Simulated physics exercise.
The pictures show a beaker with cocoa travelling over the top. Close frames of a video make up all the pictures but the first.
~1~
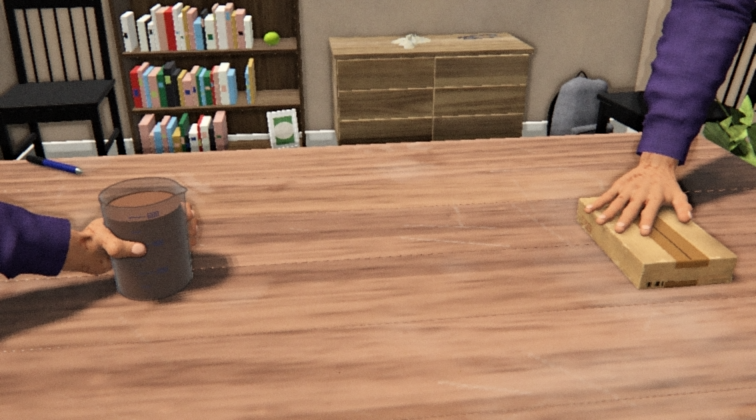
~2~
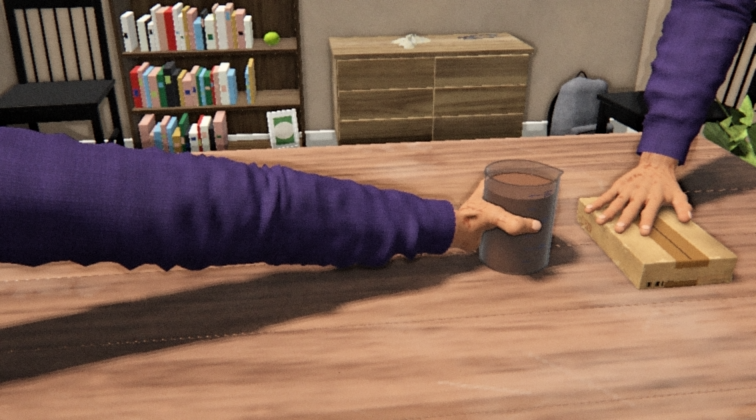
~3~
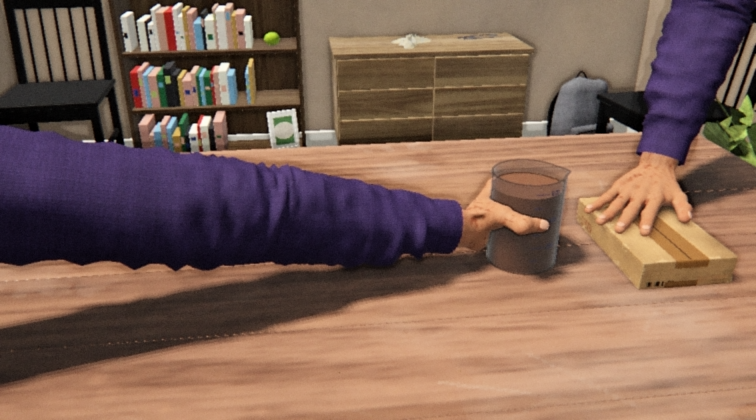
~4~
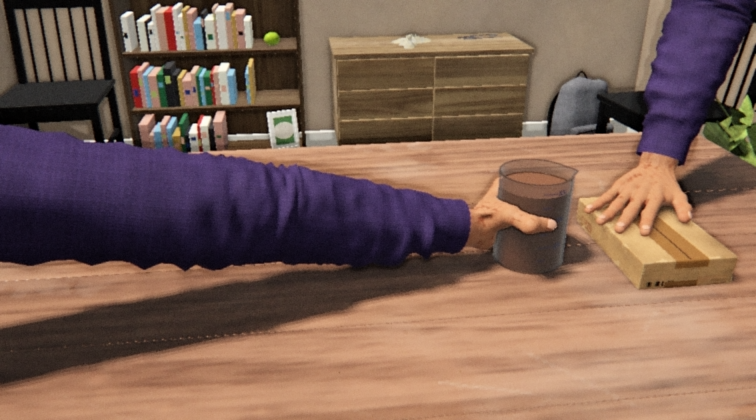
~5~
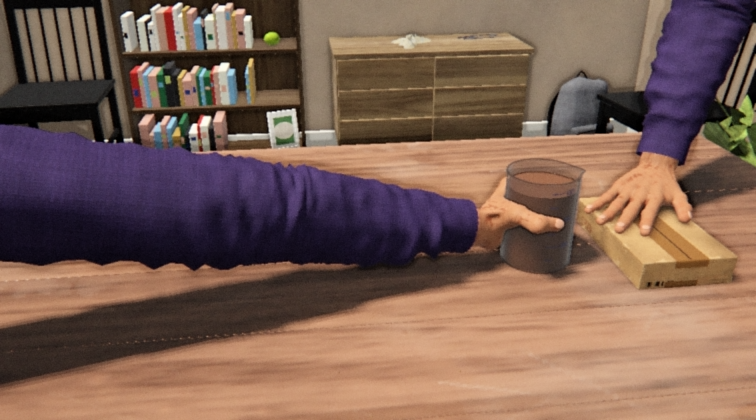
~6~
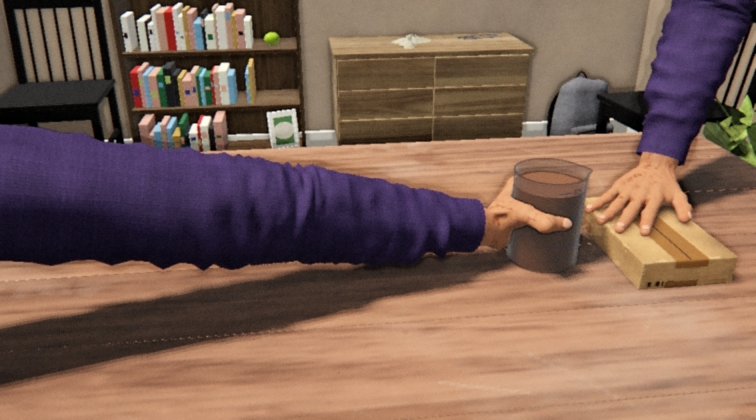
In the video, a purple-sleeved arm moves a clear beaker of brown liquid rightward across a wooden table, first a long way and then in small shifts, while another hand rests on a cardboard box at the right.
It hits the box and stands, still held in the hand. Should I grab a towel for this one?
No, it all stays in.
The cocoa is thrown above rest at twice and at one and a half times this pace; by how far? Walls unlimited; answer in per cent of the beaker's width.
First case near 20 per cent, second near 15 per cent.
Shortly, the beaker meets the box.
Then, the cocoa surges up the wall; the wave climbs under half way to the rim.
At the finish, the beaker stands at the box; none is lost.
